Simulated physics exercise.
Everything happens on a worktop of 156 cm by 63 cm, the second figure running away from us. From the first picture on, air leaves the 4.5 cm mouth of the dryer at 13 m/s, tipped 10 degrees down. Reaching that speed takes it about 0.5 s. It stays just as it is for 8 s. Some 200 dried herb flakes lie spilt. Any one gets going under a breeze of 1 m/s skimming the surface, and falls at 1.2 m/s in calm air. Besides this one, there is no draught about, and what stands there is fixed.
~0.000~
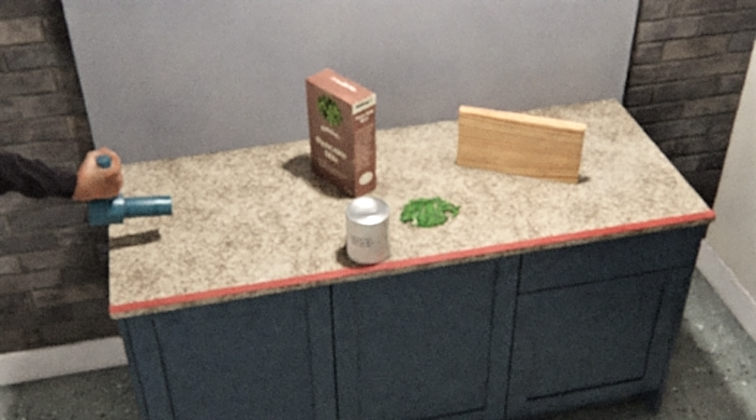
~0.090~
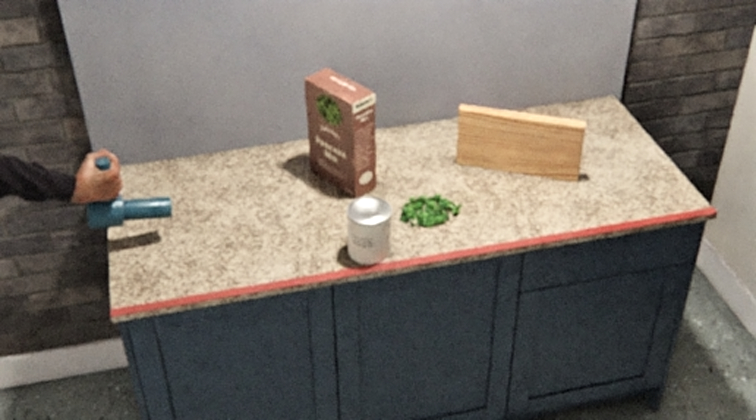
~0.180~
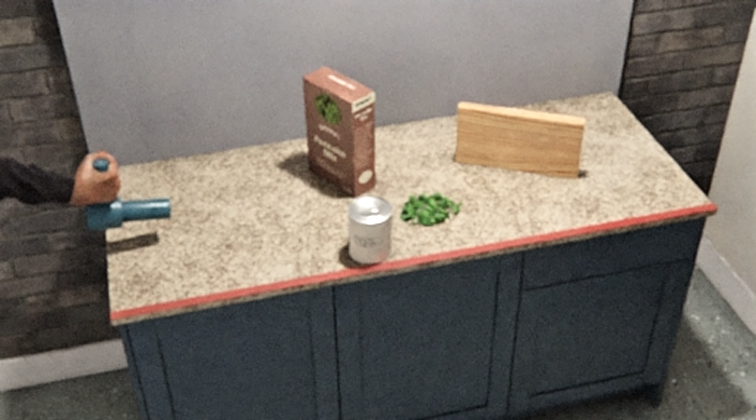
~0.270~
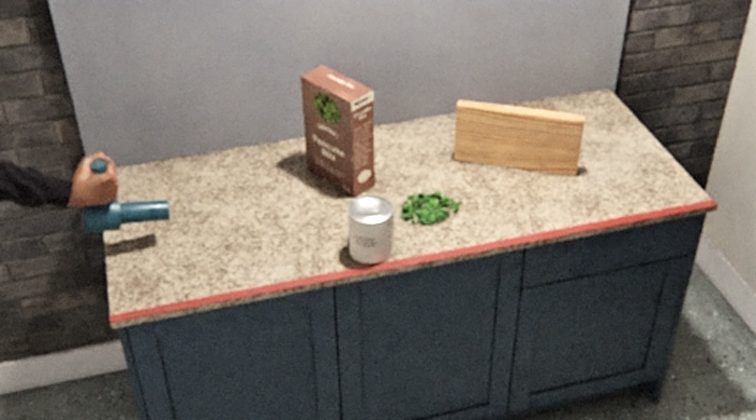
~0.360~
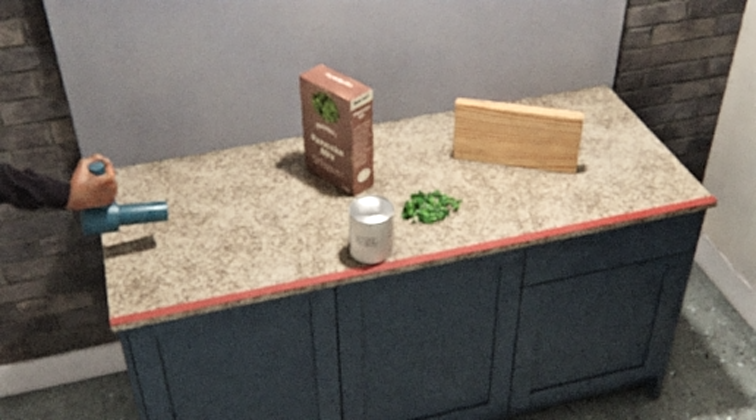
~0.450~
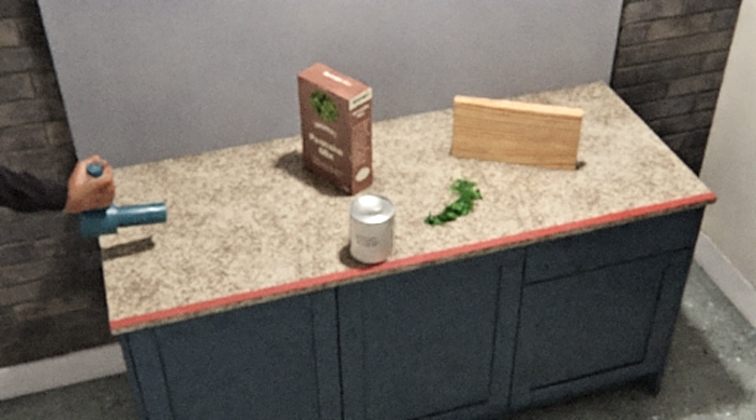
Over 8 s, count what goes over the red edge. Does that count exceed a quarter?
Yes - the loss over that edge exceeds a quarter.
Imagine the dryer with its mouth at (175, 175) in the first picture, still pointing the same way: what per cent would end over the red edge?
That gives roughly 15 % in the end.
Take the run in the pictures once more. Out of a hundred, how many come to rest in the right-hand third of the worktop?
4 %.
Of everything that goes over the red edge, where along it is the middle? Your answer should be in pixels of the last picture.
Median crossing, approx. (608, 221).
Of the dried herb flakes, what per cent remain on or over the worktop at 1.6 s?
Near 10 per cent, more or less.
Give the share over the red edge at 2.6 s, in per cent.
60 per cent, roughly.
After 1.6 s, 10 % are on the move or not yet settled, 58 % are over the red edge.
After 2.6 s, 6 % are on the move or not yet settled, 58 % are over the red edge.
After 4.4 s, 4 % are on the move or not yet settled, 58 % are over the red edge.
After 8.0 s, at the end, 58 % are over the red edge.
